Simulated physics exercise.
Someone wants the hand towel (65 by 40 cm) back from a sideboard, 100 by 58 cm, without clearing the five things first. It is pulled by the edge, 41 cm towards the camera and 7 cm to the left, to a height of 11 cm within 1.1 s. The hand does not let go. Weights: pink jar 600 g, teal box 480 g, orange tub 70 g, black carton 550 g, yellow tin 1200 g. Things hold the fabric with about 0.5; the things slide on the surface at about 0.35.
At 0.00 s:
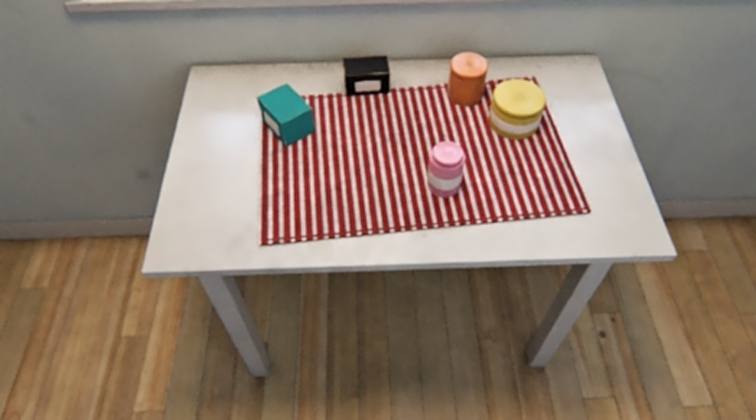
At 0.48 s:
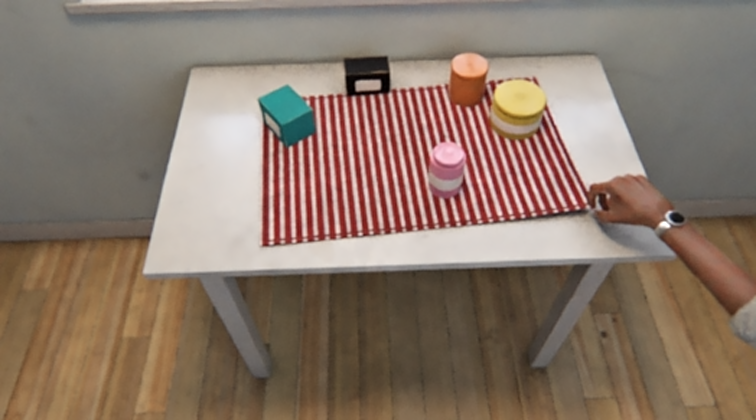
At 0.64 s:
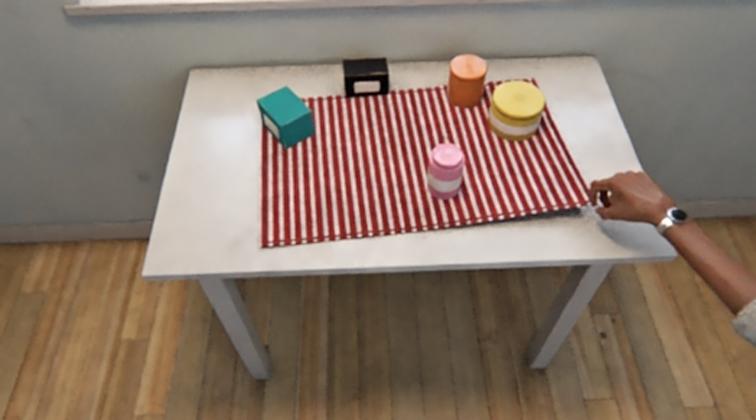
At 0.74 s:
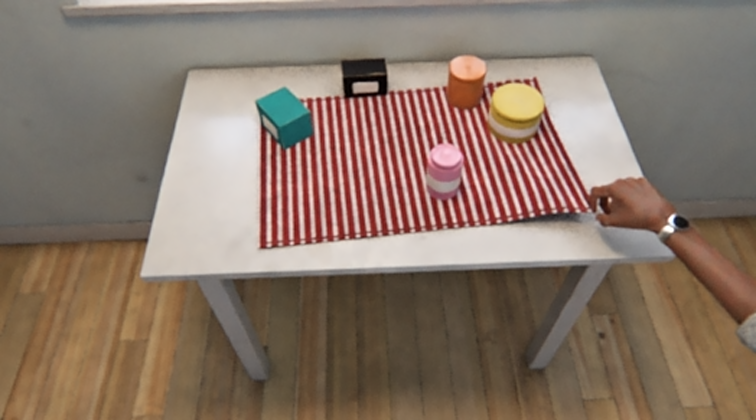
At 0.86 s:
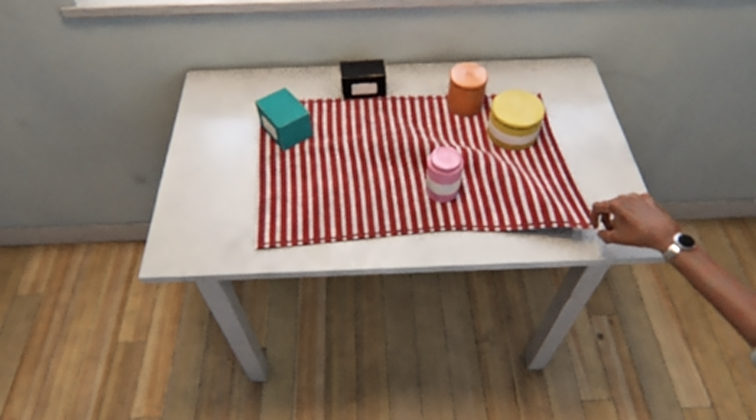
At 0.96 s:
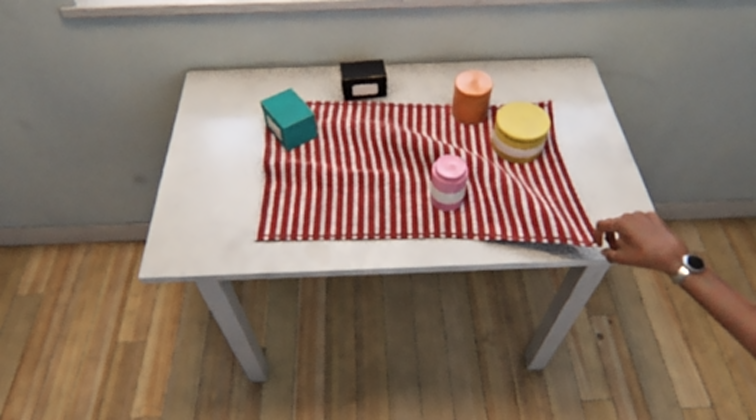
The video shows a hand gripping the right front corner of a red-and-white striped cloth on a white table and tugging it slightly toward the front, wrinkling it as the pink jar, yellow tin and orange tub shift a little.
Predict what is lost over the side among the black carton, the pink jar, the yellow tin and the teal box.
In order: The black carton keeps to the top; the pink jar goes over the edge; the yellow tin drops off; the teal box stays on.
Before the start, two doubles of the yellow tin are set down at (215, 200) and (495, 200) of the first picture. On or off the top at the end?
In turn: Remains, drops off.
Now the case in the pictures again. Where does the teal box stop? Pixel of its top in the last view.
At about (400, 184).
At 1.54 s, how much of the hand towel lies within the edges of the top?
Some 55 per cent of it.
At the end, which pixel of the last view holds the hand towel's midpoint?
Near (505, 281).
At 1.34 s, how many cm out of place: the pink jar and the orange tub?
About: Pink jar 20 cm, orange tub 25 cm.
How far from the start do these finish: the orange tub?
Orange tub over the edge.
At 1.1 s, 90 % of the hand towel is still over the top; yellow tin 17 cm off its start, pink jar 11 cm off its start, teal box 8 cm off its start.
At 1.3 s, 75 % of the hand towel is still over the top; yellow tin 29 cm off its start, pink jar 20 cm off its start, teal box 14 cm off its start.
At 1.5 s, 55 % of the hand towel is still over the top; yellow tin 40 cm off its start at (590, 259), pink jar 32 cm off its start at (503, 302), teal box 22 cm off its start at (369, 144).
At 1.7 s, 30 % of the hand towel is still over the top; yellow tin over the edge, pink jar over the edge, teal box 30 cm off its start.
At 3.3 s, 30 % of the hand towel is still over the top; yellow tin over the edge, pink jar over the edge, teal box 32 cm off its start at (400, 184), black carton 0 cm off its start at (363, 69).
